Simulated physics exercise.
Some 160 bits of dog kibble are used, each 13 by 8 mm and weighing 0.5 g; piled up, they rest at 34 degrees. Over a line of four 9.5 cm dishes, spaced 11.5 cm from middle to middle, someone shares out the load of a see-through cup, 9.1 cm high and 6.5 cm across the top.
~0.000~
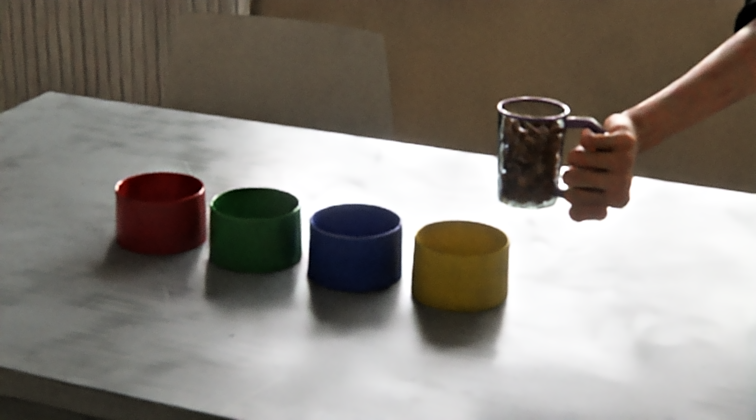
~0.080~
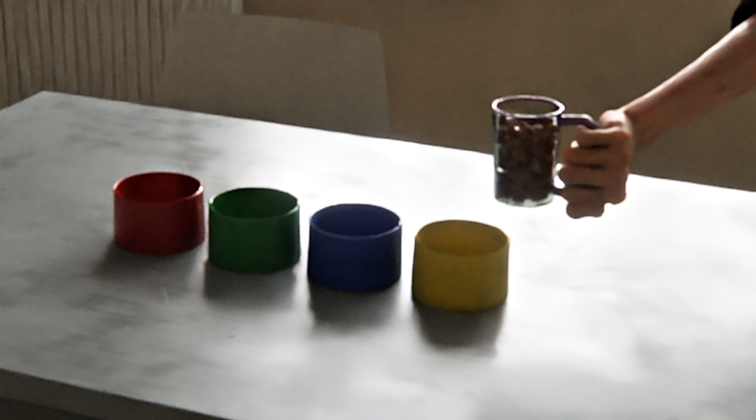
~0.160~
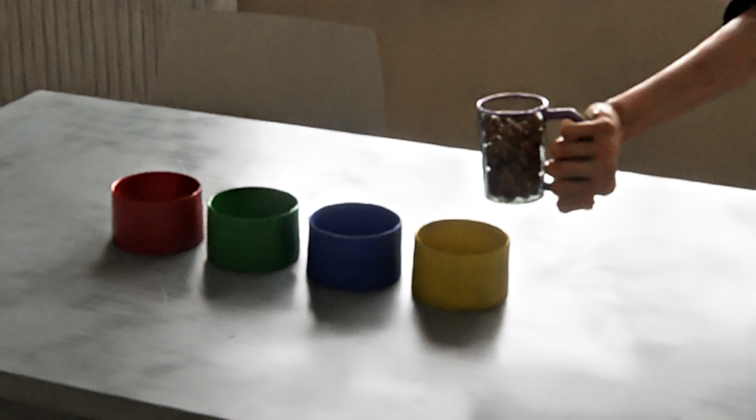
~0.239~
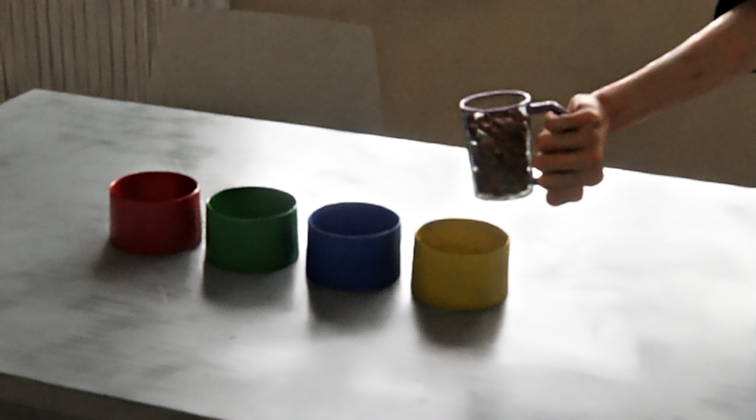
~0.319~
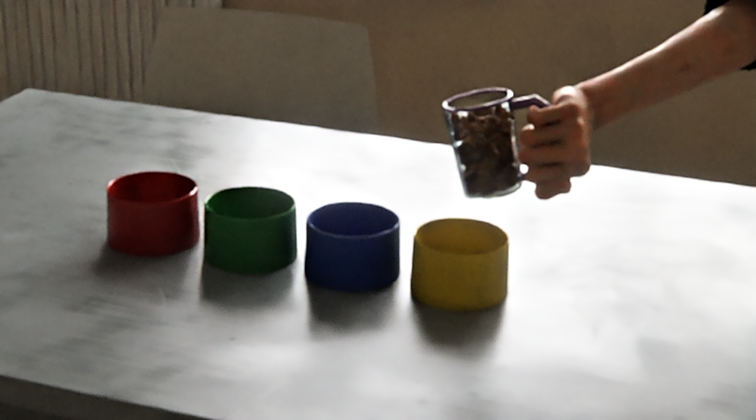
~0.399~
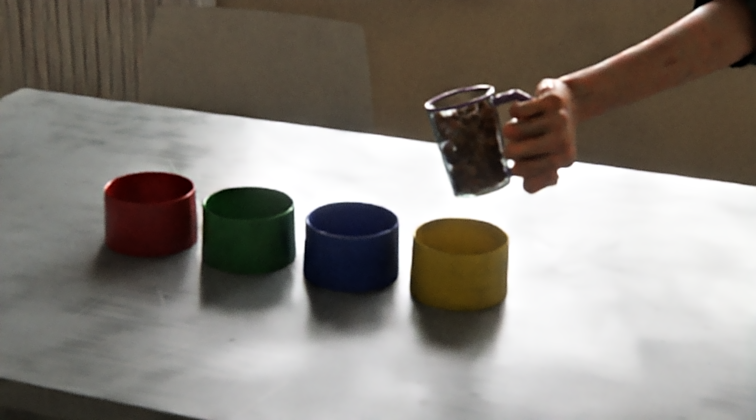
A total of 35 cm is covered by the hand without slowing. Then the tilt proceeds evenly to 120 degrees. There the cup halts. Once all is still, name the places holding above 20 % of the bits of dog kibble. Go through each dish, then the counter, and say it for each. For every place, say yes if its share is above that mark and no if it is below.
Red dish: Yes, blue dish: No, green dish: No, yellow dish: No, counter: No.
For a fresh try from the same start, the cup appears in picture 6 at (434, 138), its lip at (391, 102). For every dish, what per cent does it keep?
Dish by dish: Red 100 percent, blue 0 percent, green 0 percent, yellow 0 percent.
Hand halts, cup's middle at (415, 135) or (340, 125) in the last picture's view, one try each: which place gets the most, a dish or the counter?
Try 1 - blue; try 2 - green.
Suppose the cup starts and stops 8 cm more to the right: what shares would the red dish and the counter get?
Red 0, counter 10.
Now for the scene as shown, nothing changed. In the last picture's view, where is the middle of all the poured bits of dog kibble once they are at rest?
Near (149, 220).
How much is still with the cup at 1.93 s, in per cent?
90 %.
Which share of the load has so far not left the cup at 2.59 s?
Roughly 15 %.
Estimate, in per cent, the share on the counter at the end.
I'd reckon around 0 per cent.
After 1.32 s, tilt 65 degrees; cup holds 100 %.
Then, at 1.93 s, tilt 97 degrees; cup holds 90 %, red 5 %.
After 2.59 s, tilt 120 degrees; cup holds 15 %, red 85 %.
In the end, at 3.4 s, red 100 %, blue 0 %, green 0 %, yellow 0 %, counter 0 %.
